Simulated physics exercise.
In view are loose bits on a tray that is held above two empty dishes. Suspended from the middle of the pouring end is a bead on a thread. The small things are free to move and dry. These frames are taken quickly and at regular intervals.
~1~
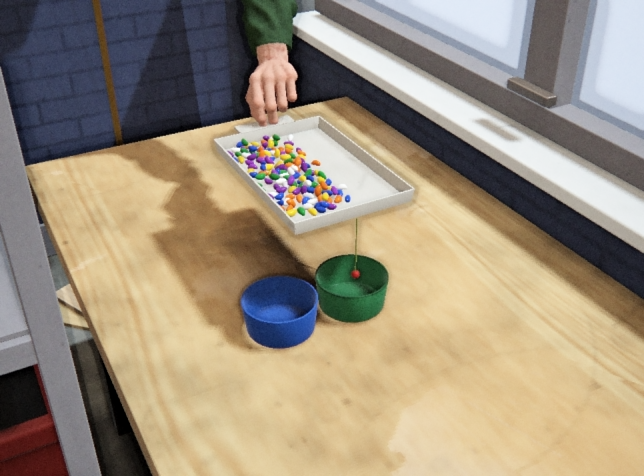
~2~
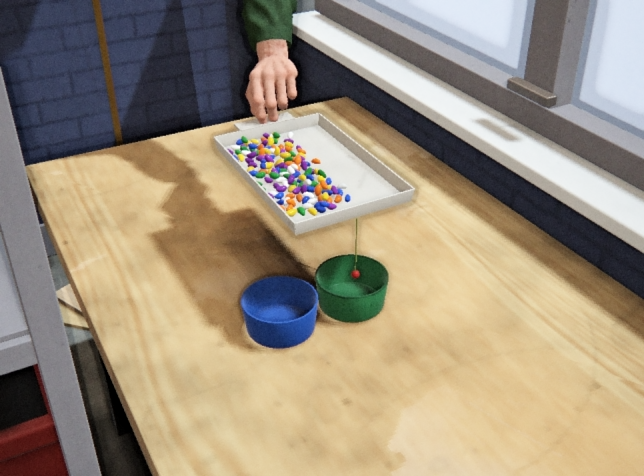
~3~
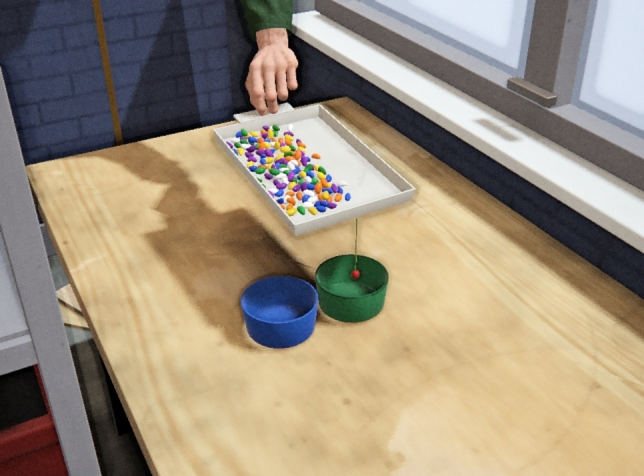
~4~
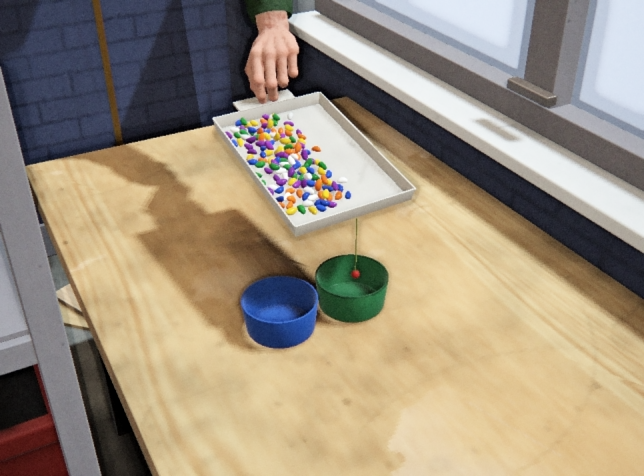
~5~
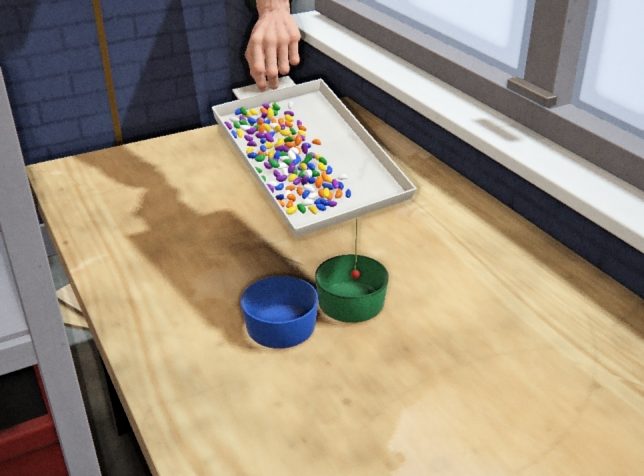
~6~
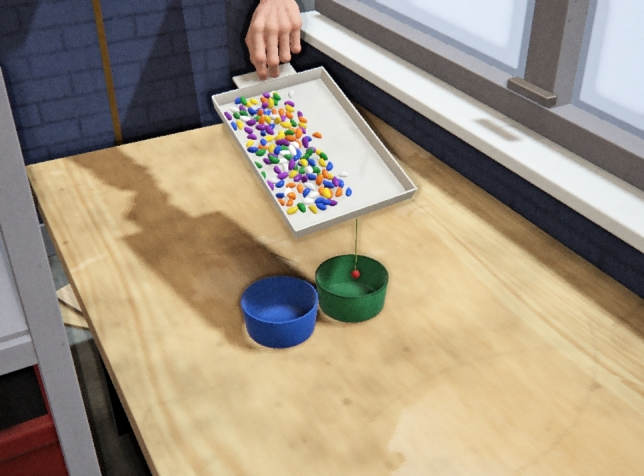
A hand raises the back of a tray of colourful jelly beans above two dishes.
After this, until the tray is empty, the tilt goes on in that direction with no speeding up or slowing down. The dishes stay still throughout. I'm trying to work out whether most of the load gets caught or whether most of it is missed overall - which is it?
Result: Mostly missed.
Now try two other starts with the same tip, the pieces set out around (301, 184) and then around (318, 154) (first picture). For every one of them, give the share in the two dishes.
First case: Around 10 %; second case: Around 10 %.
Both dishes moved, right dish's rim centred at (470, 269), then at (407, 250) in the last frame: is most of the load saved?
The dishes end up with the lesser share in the first try and the lesser share in the second.
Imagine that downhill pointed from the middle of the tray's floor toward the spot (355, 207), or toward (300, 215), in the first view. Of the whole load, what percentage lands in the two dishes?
First heading 0 %, second heading 60 %.
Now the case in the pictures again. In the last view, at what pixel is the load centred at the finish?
I'd put the middle somewhere around (349, 354).
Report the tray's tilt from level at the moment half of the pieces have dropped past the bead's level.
Roughly 105 degrees of tilt.
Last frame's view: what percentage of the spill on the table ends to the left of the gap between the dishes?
It amounts to some 20 percent.
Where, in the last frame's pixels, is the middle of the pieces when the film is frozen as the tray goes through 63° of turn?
Close to (315, 182).
Just after the last frame, tray tipped steeply; almost all on the tray; just a few in the air.
A moment on, tray tipped past a quarter turn; roughly a third on the tray; just a few in the left dish; roughly a third outside both; roughly a quarter in the air.
Further on, tray tipped past a quarter turn; about a tenth in the left dish; just a few in the right dish; the larger part outside both.
When it is over, tray tipped past a quarter turn; about a tenth in the left dish; just a few in the right dish; the larger part outside both.
